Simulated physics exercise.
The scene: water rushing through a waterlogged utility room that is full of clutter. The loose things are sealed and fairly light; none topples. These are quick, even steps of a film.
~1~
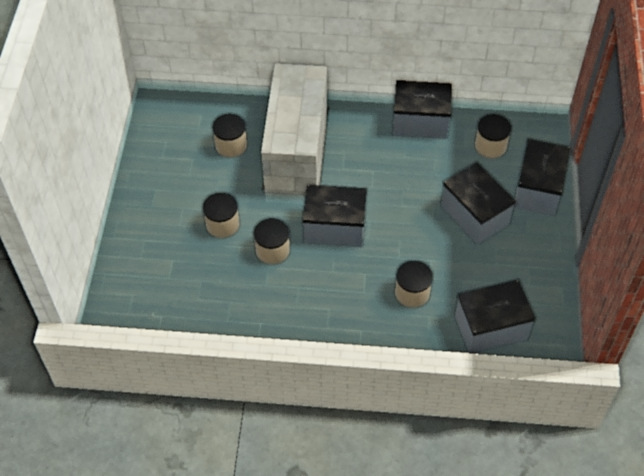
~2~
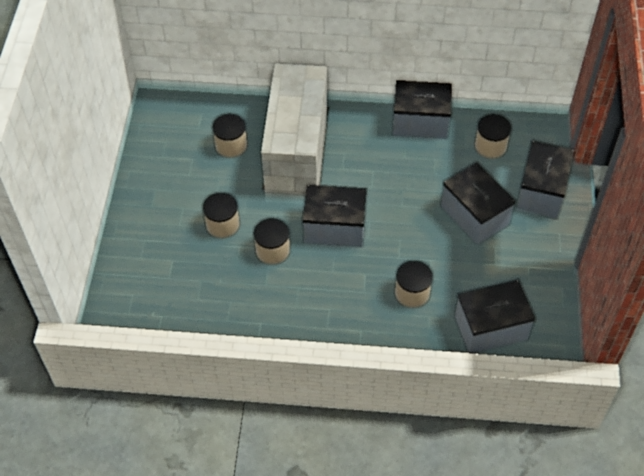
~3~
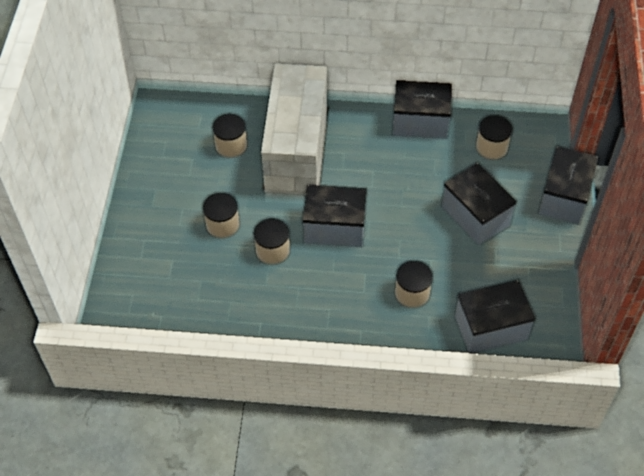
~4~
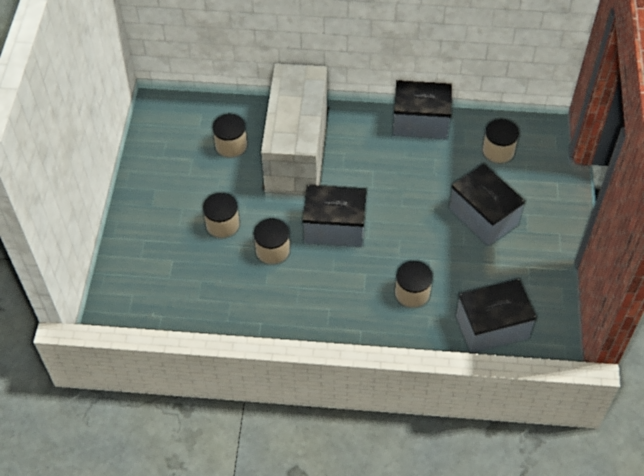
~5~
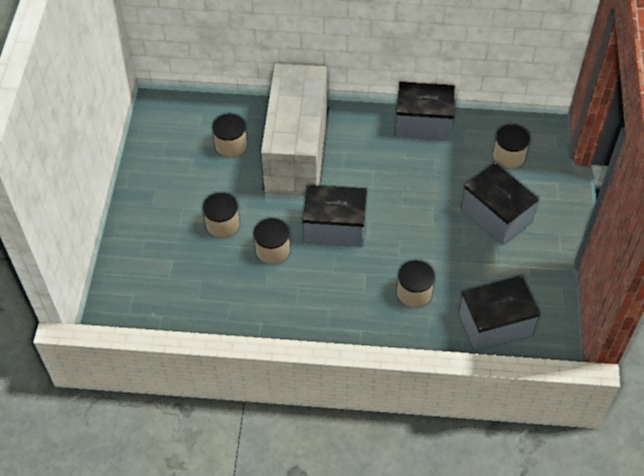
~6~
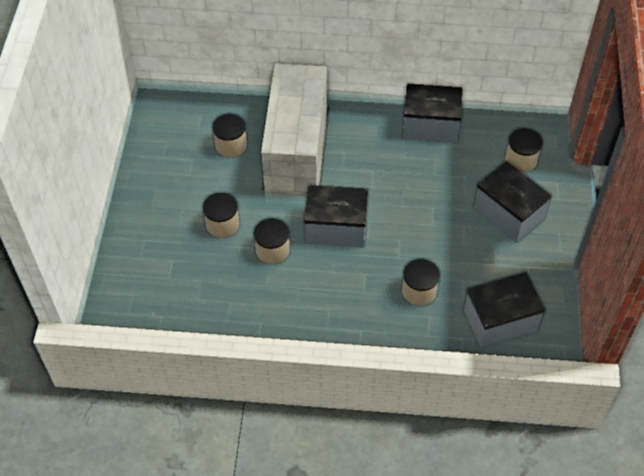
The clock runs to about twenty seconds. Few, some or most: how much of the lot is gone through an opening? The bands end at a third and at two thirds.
It is two thirds or more.
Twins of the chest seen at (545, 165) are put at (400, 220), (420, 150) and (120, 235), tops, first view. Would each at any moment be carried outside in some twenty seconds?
As listed: Yes, washed out, left behind.
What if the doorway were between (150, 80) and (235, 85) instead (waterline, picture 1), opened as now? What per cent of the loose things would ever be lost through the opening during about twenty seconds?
Near 40 in a hundred.
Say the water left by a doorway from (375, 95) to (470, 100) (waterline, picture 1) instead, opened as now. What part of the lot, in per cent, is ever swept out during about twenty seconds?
About 80 per cent.
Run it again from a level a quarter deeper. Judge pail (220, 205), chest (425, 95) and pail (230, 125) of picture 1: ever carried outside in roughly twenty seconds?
As listed: Washed out, through, inside.
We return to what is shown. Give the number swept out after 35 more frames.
It comes to 8.
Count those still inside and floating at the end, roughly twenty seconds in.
The number is 1.
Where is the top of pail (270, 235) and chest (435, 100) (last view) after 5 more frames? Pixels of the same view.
Around (302, 233) and (478, 102).
A moment on, 3 of 10 are out; 7 afloat.
Next, 4 of 10 are out; 6 afloat.
Later, 8 of 10 are out; 2 afloat.
In the end, 9 of 10 are out; 1 afloat.
